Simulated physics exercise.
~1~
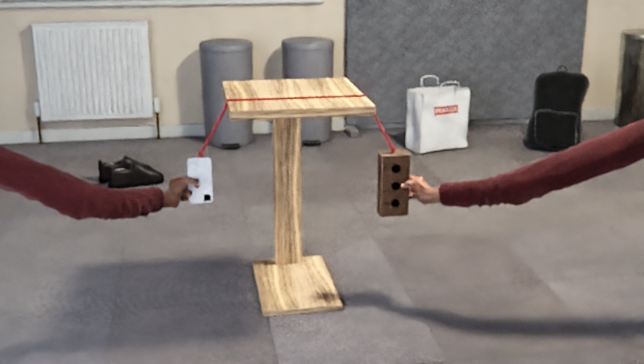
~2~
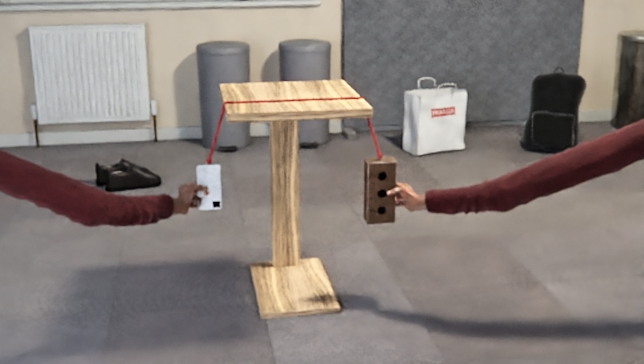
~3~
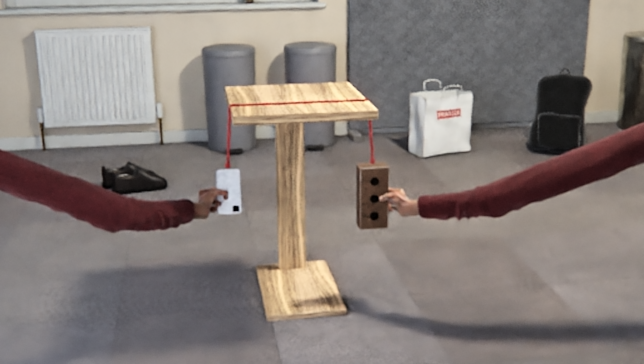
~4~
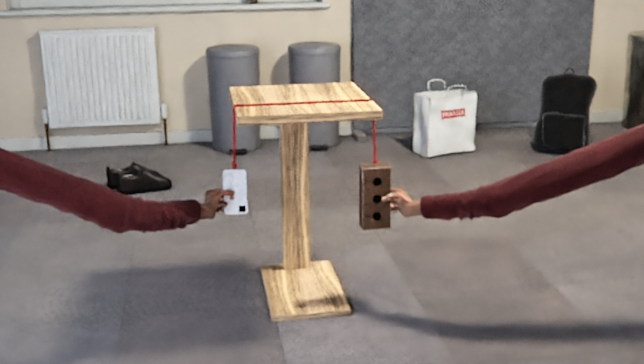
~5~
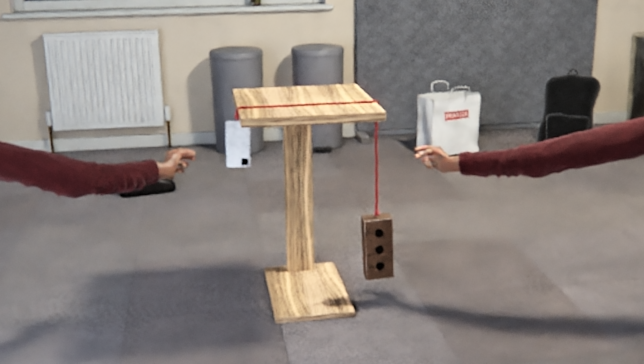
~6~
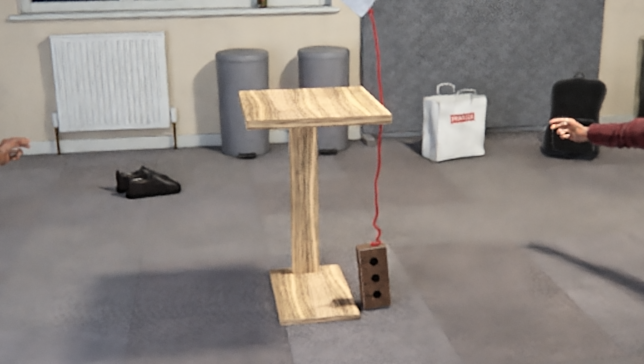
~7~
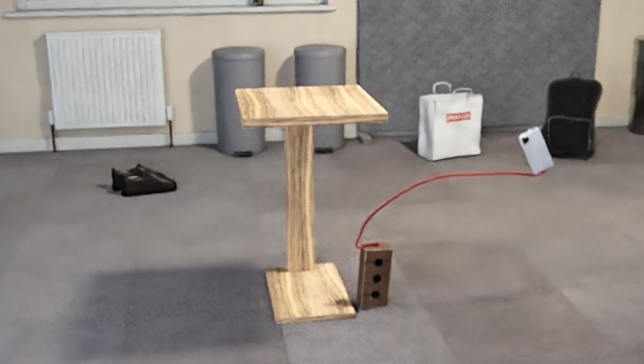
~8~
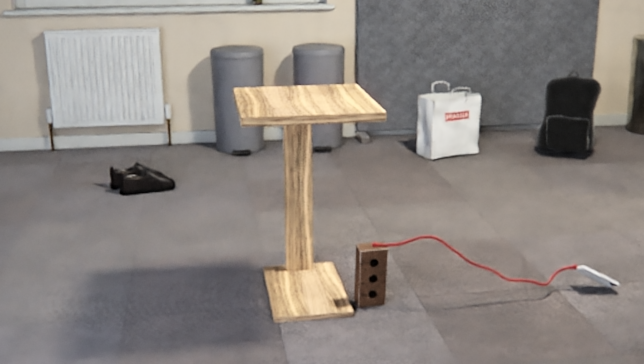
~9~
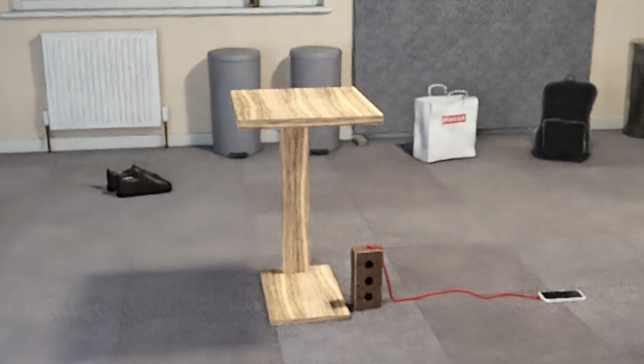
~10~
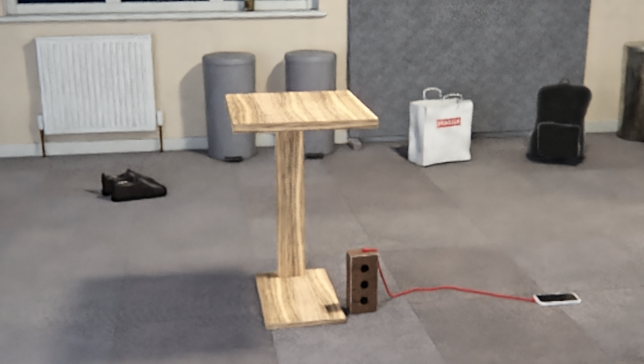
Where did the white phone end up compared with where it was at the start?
It began held in a hand to the left of the table, at one end of the red cord, and it ended up lying on the floor to the right of the table and the brick.
